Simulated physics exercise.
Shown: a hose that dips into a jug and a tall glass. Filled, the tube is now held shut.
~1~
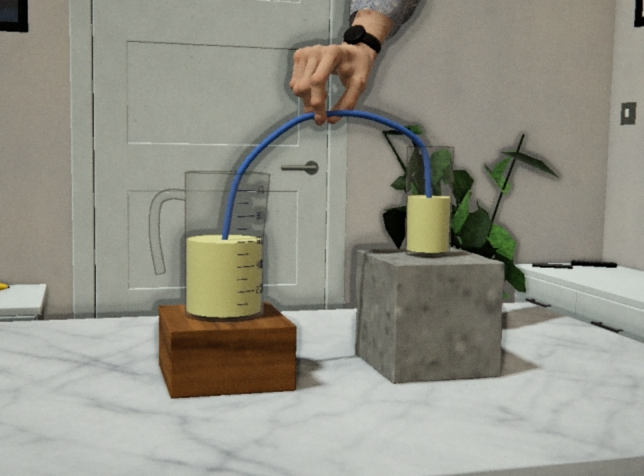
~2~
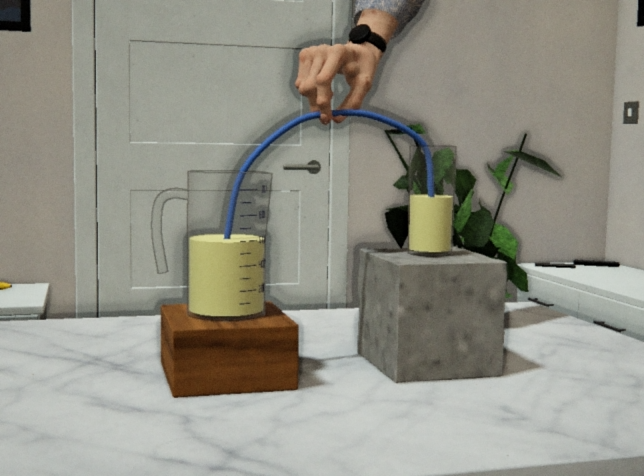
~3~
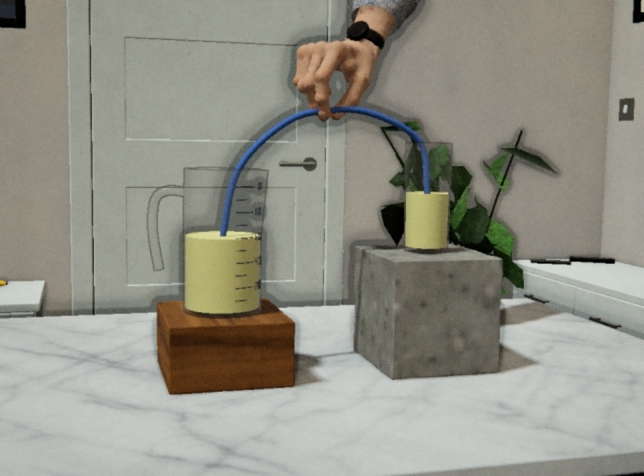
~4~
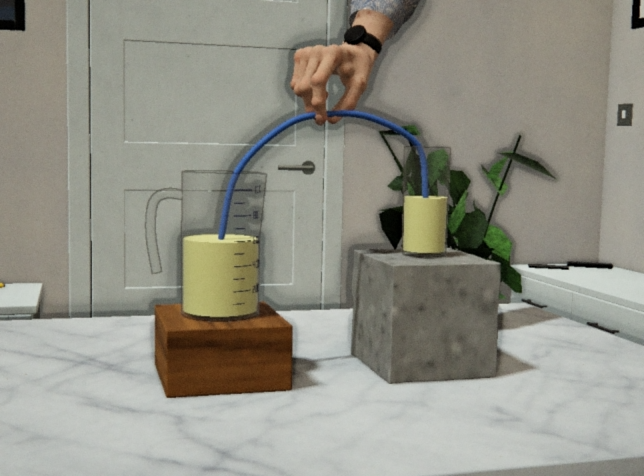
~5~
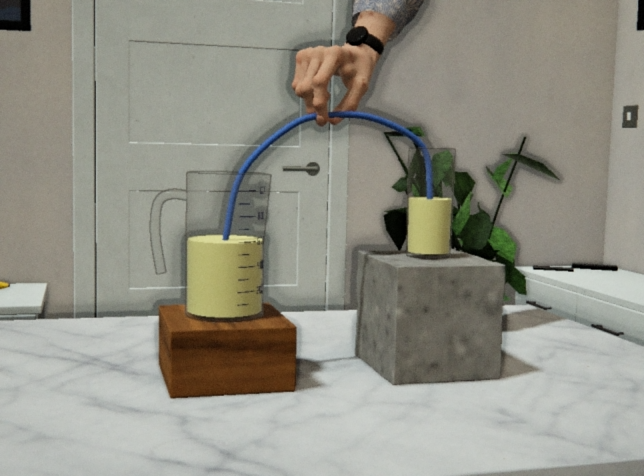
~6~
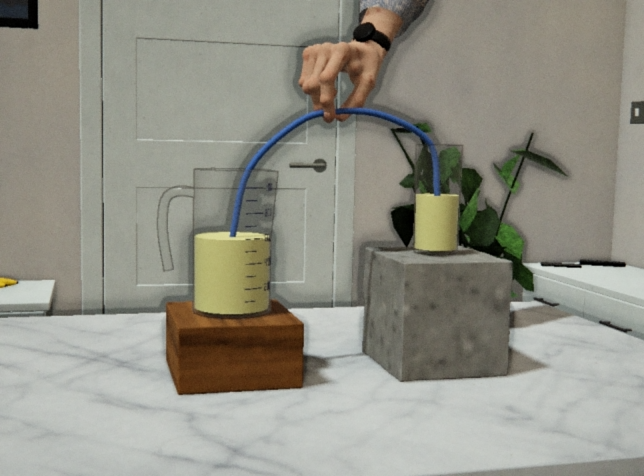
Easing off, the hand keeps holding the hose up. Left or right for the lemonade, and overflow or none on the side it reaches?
It flows: Left, one that fills: None.
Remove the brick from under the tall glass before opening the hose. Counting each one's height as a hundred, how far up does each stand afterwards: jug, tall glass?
In turn 35 and 100 per cent.
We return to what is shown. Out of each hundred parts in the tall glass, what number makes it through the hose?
I'd put it close to 55 per cent.
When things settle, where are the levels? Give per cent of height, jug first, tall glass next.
Final levels, respectively: 60 per cent and 20 per cent.
A moment on, the jug is about half full; the tall glass is about a third full.
Further on, the jug is about half full; the tall glass is about a quarter full.
When it is over, the jug is about two thirds full; the tall glass is about a quarter full; the two surfaces are level.
